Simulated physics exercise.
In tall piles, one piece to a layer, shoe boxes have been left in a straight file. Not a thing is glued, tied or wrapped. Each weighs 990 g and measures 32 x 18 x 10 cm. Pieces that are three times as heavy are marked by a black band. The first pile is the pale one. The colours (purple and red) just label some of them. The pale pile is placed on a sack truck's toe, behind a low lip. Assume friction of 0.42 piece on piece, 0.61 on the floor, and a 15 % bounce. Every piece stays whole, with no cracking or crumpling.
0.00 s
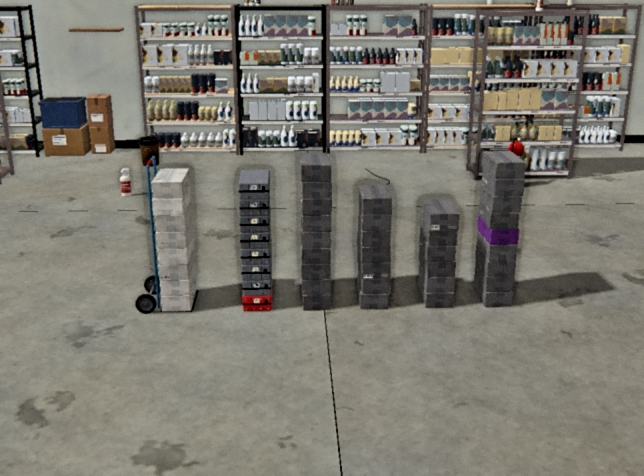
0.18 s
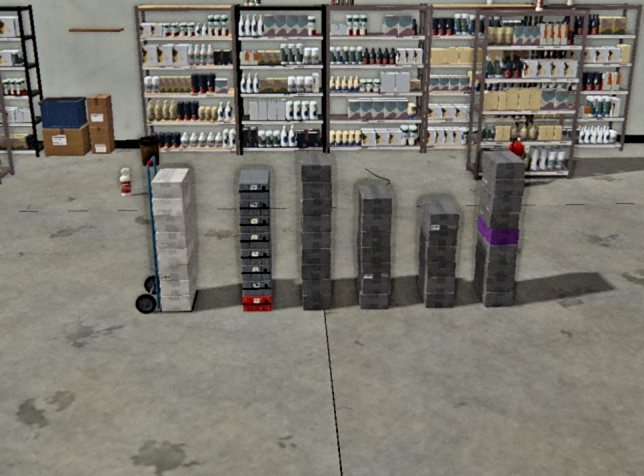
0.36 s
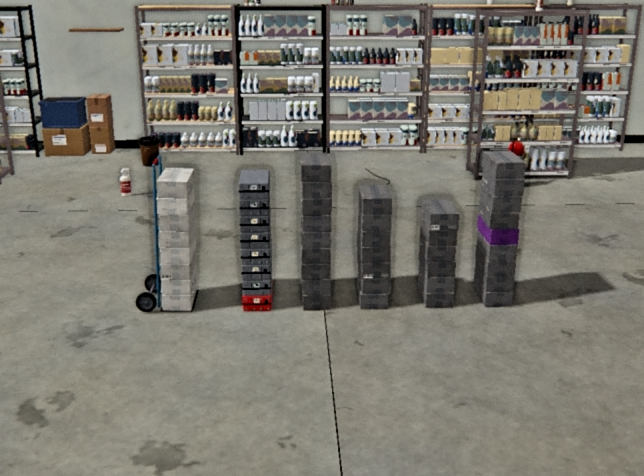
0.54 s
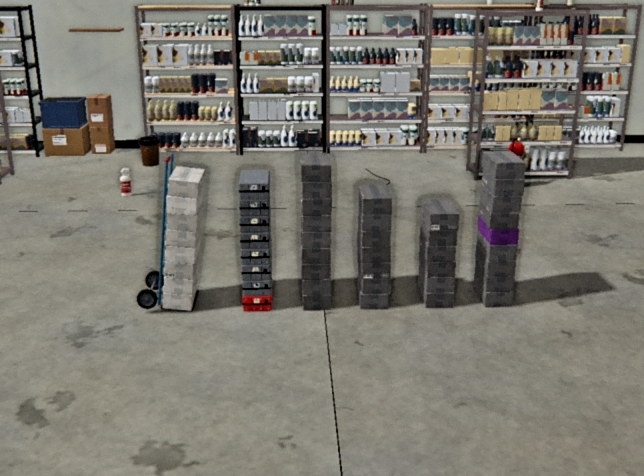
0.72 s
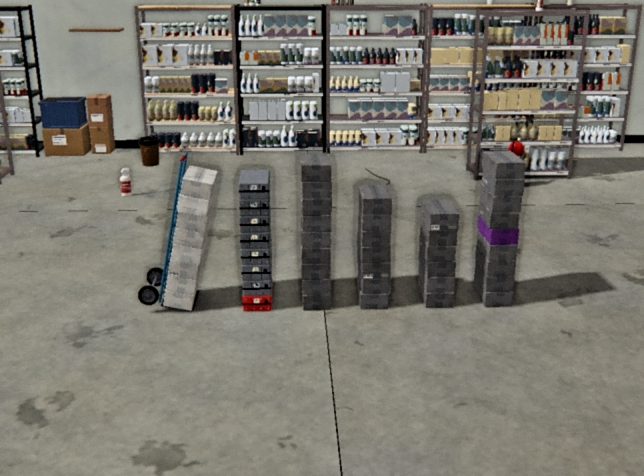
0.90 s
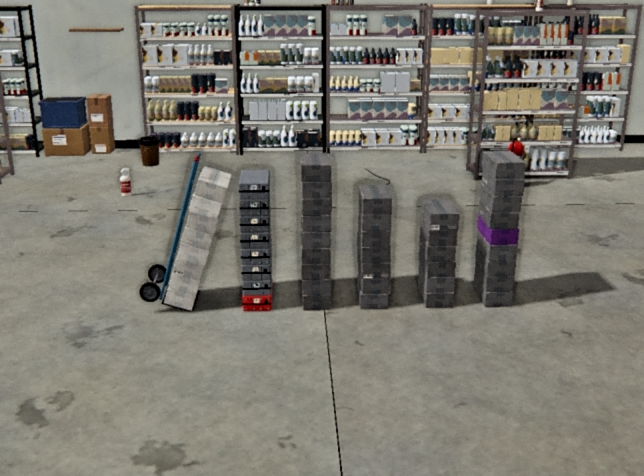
A pale stack of boxes on a hand truck at the left stood upright at first, then tilted steadily to the right along with the truck, while the row of darker stacks beside it stayed still.
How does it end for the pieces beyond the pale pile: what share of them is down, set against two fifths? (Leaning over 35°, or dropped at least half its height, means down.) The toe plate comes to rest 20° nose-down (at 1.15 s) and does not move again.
The share down ends under two fifths.
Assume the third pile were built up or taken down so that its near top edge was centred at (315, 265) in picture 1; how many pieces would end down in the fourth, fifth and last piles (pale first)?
Down by pile: Fourth 0, fifth 0, last 0.
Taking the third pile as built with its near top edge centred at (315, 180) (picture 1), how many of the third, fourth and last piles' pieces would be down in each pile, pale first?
The tally would be third 0, then fourth 0, then last 0.
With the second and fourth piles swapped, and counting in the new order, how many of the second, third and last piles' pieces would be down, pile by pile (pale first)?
Down per pile: Second 6, third 8, last 9.
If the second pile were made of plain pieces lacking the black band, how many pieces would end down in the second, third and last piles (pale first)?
Then second 7, third 7, last 8.
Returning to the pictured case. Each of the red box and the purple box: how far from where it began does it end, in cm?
Red 0 cm, purple 0 cm.
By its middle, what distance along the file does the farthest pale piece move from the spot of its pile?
Roughly 35 cm.
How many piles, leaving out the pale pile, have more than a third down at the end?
Looks like 0 of them in total.
After 0.96 s, 0 of the pale pile down; none of the 39 other boxes down.
After 1.16 s, 0 of the pale pile down; none of the 39 other boxes down, 2 disturbed.
In the end (2.2 s), 0 of the pale pile down; none of the 39 other boxes down, 2 disturbed; red box unmoved; purple box unmoved. That is 0 per cent. From the last view, middles, red box near (258, 294), purple box near (498, 229).
